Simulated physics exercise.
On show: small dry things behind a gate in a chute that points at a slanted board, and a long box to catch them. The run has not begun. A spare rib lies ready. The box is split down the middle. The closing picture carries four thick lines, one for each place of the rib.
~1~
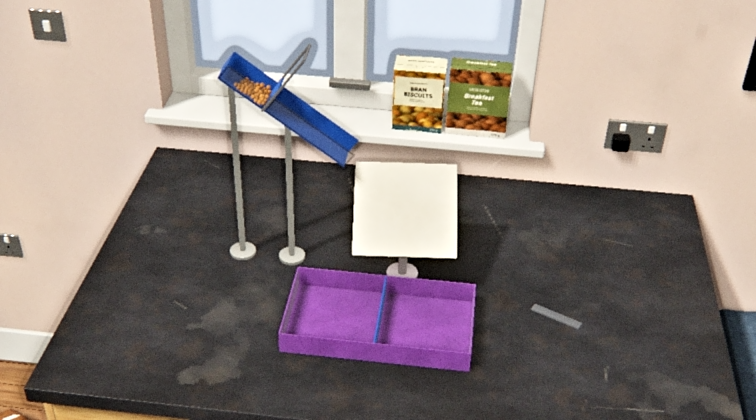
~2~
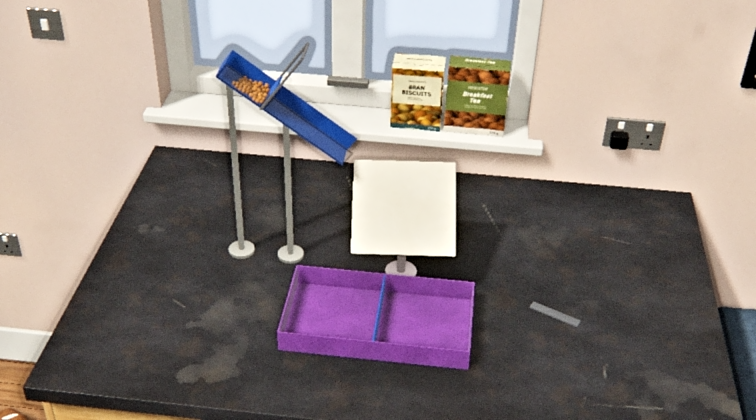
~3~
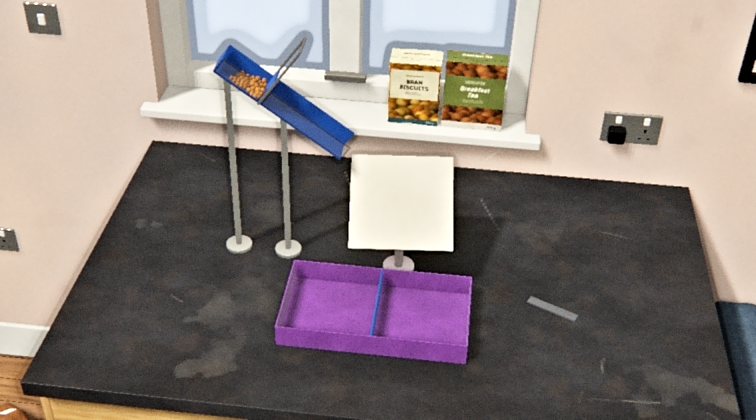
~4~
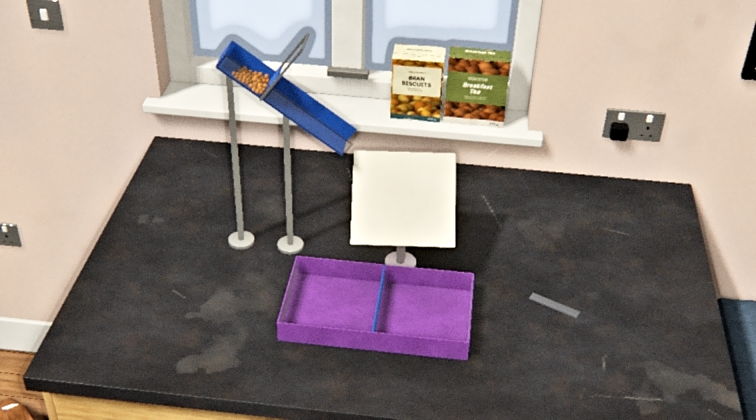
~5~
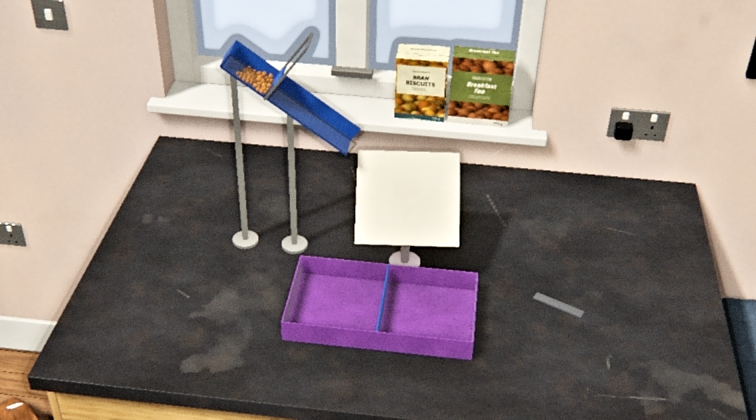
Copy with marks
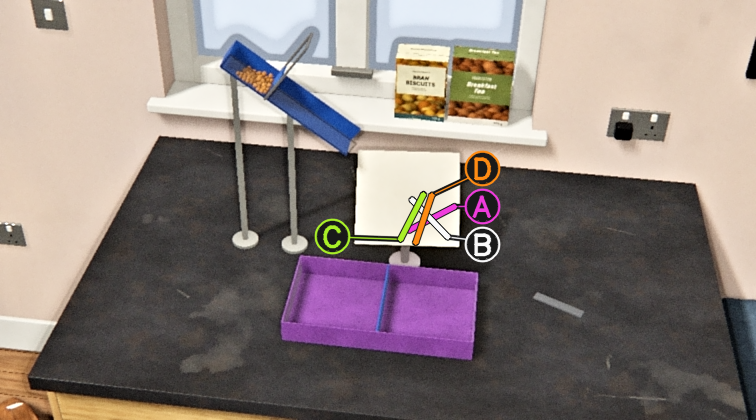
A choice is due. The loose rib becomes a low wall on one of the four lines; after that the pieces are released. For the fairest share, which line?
Go for C.
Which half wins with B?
The right half.
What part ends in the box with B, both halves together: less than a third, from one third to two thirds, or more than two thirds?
Line B gives more than two thirds.
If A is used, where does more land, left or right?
More lands on the right.
On the marked copy, line A from (454, 206) to (409, 230); line B from (412, 199) to (447, 236); line C from (423, 194) to (400, 239); line D from (431, 195) to (415, 242).
With A, of what is caught, a small part in the left half, nearly all in the right.
With B, of what is caught, a stray few in the left half, nearly all in the right.
With C, of what is caught, about two thirds in the left half, about a third in the right.
With D, of what is caught, a small part in the left half, nearly all in the right.
